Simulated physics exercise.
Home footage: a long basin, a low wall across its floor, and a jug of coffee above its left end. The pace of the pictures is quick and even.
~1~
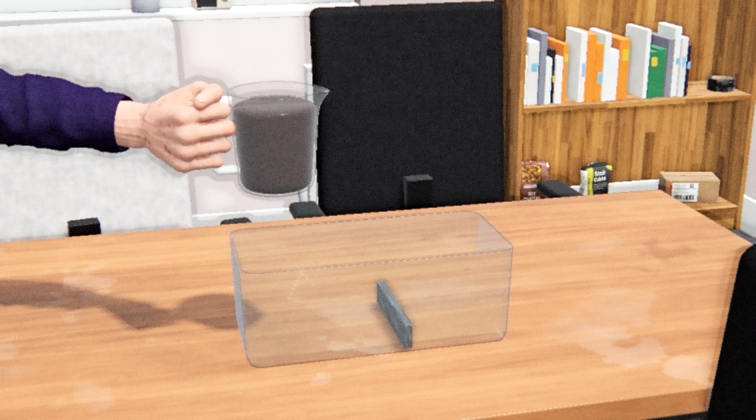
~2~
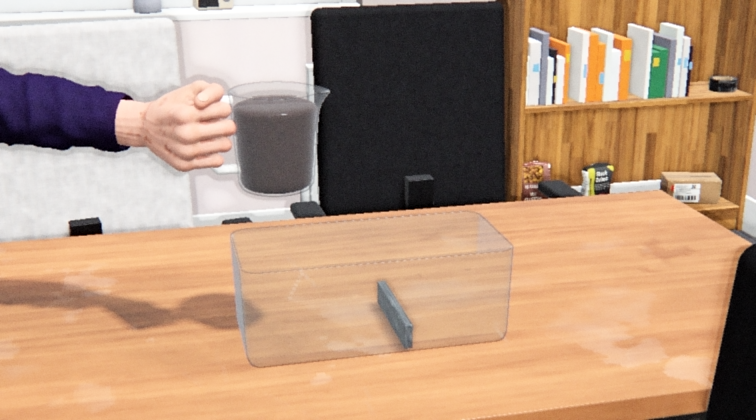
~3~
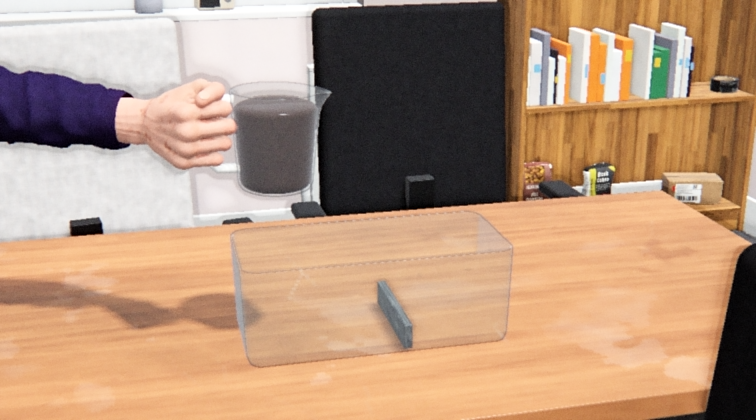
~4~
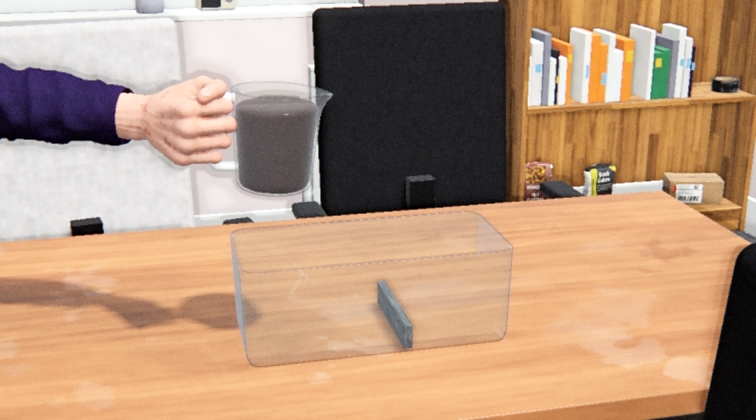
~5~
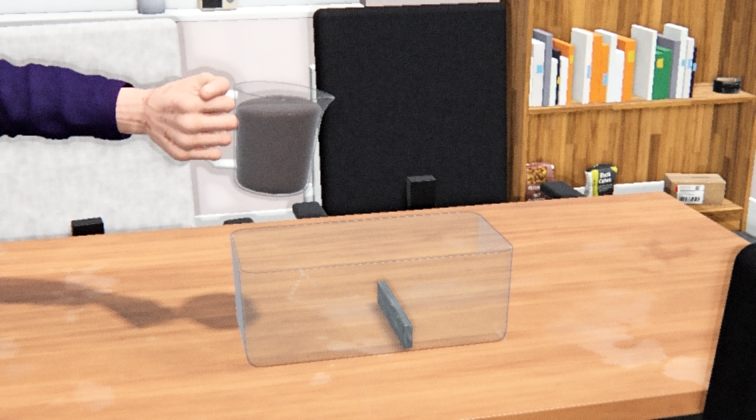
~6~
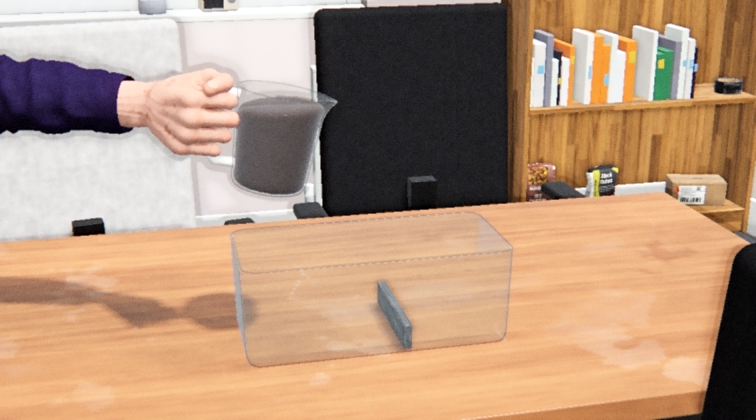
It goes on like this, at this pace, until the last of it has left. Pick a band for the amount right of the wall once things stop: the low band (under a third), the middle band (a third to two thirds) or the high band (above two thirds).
The middle band.
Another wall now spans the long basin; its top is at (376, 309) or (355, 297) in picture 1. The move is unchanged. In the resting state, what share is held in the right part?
Note: Roughly 70 % in case one, 95 % in case two.
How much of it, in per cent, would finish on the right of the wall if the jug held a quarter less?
I'd reckon close to 30 %.
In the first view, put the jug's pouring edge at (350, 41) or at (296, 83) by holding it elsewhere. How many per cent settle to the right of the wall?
Close to 85 % for the first start and close to 10 % for the second.
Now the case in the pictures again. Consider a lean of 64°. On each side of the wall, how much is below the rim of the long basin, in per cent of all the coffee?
About 0 % left and about 5 % right.
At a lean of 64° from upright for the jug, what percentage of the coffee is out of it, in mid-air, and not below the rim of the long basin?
It works out to about 15 percent.
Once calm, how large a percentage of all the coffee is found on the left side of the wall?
I'd say near 45 in a hundred.
A moment on, the jug is tipped part way and 79 per cent is still to pour, 2 is left of the wall and 4 right of it.
Next, the jug is tipped on its side and 24 per cent is still to pour, 16 is left of the wall and 41 right of it.
Then the jug is tipped right over and 1 per cent is still to pour, 45 is left of the wall and 52 right of it.
Later the jug is tipped right over and 0 per cent is still to pour, 47 is left of the wall and 52 right of it.
Finally, 47 per cent lies left of the wall, 52 right of it and 1 outside.
